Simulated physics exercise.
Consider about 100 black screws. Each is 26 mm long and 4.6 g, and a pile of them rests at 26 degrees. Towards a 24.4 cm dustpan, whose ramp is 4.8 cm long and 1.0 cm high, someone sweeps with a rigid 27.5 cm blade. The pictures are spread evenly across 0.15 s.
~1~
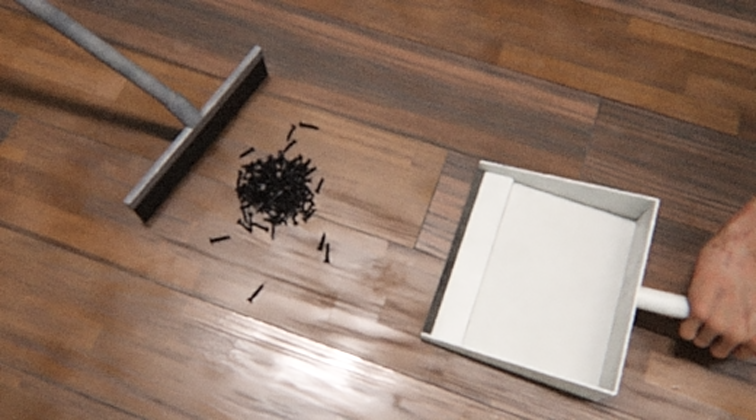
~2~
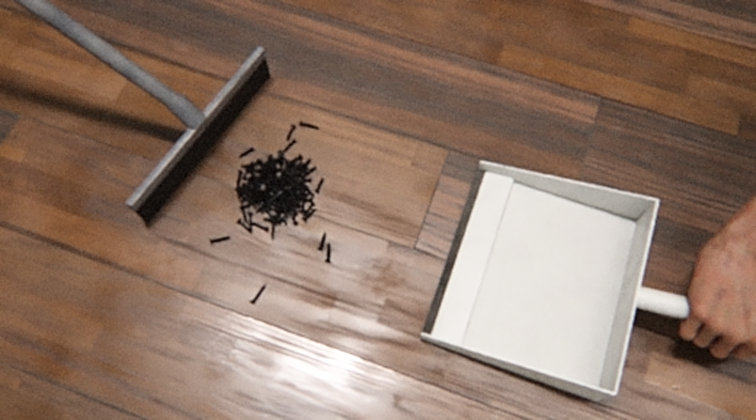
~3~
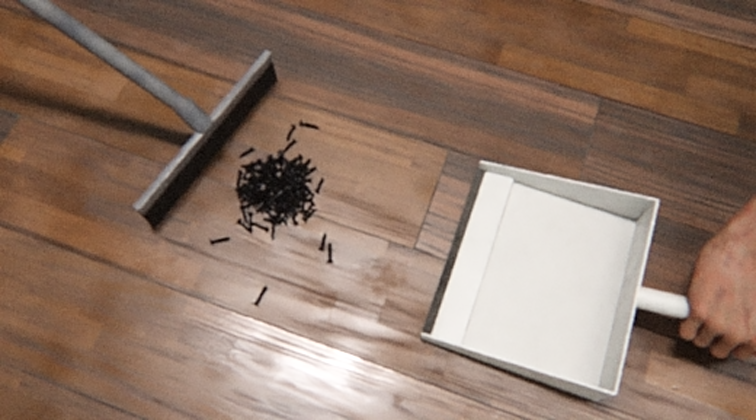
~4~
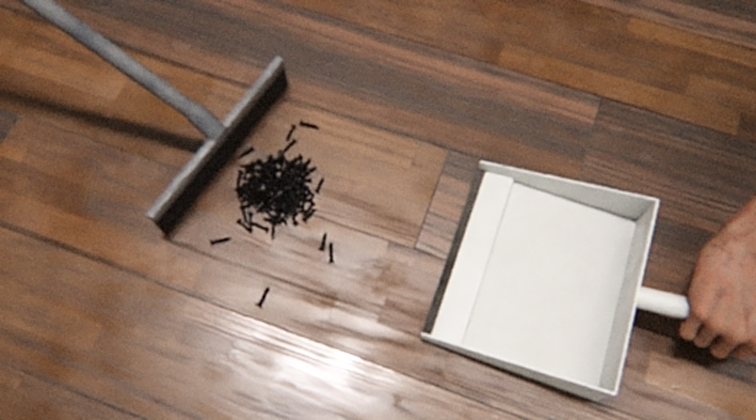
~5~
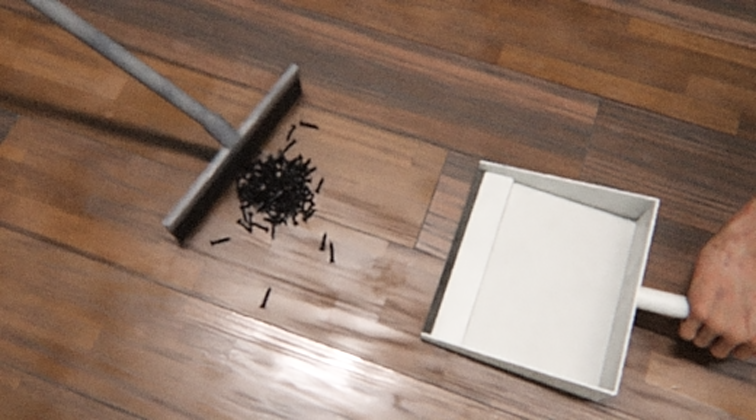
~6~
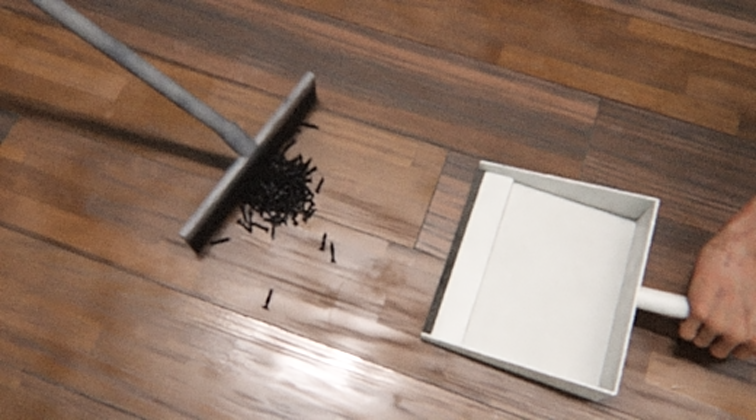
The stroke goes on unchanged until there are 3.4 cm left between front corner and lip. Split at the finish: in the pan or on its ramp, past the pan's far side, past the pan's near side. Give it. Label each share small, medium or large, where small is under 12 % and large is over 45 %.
Pan: Medium. Far side: Small. Near side: Small.
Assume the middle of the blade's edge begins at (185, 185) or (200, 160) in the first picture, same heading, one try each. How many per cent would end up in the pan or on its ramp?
Close to 25 in a hundred, then close to 20 in a hundred.
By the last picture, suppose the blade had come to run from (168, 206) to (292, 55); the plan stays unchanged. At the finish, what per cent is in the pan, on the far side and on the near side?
The pan gets 0, the far side 0 and the near side 0.
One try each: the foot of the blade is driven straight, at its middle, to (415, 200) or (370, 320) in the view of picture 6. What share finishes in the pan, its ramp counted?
Roughly 15 per cent for the first try and 15 per cent for the second.
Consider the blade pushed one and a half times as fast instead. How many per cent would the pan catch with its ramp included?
Near 55 %.
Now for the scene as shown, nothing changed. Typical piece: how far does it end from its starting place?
Median: Approx. 24 cm.
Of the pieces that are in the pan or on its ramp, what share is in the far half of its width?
Something like 20 in a hundred.
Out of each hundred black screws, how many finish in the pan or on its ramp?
Near 20 in every hundred.
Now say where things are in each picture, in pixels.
The first picture shows blade from (131, 204) to (259, 54), moved 0.0 cm, 0 of the pieces shifted so far; middle of the pieces at (277, 188); pan at (548, 282).
The second picture shows blade from (134, 206) to (261, 55), moved 0.4 cm, 1 of the pieces shifted so far; middle of the pieces at (277, 188).
The third picture shows blade from (141, 210) to (268, 58), moved 1.5 cm, 1 of the pieces shifted so far; middle of the pieces at (277, 188).
The fourth picture shows blade from (154, 217) to (280, 64), moved 3.5 cm, 2 of the pieces shifted so far; middle of the pieces at (277, 188).
The fifth picture shows blade from (169, 226) to (295, 72), moved 5.9 cm, 3 of the pieces shifted so far; middle of the pieces at (277, 188).
The sixth picture shows blade from (186, 236) to (311, 80), moved 8.5 cm, 34 of the pieces shifted so far; middle of the pieces at (278, 188); pan at (548, 282).
Then, 0.14 s after the last picture, middle of the blade 17 cm from the lip; 0 % over the lip, far side 0 %, near side 0 %.
Then, 0.24 s after the last picture, middle of the blade 9 cm from the lip; 0 % over the lip, far side 0 %, near side 5 %.
Then, 0.47 s after the last picture, middle of the blade 6 cm from the lip; 20 % over the lip, far side 0 %, near side 10 %.
In the end, pan 20 %, far side 0 %, near side 10 %, in front of the lip or behind the blade 75 %.
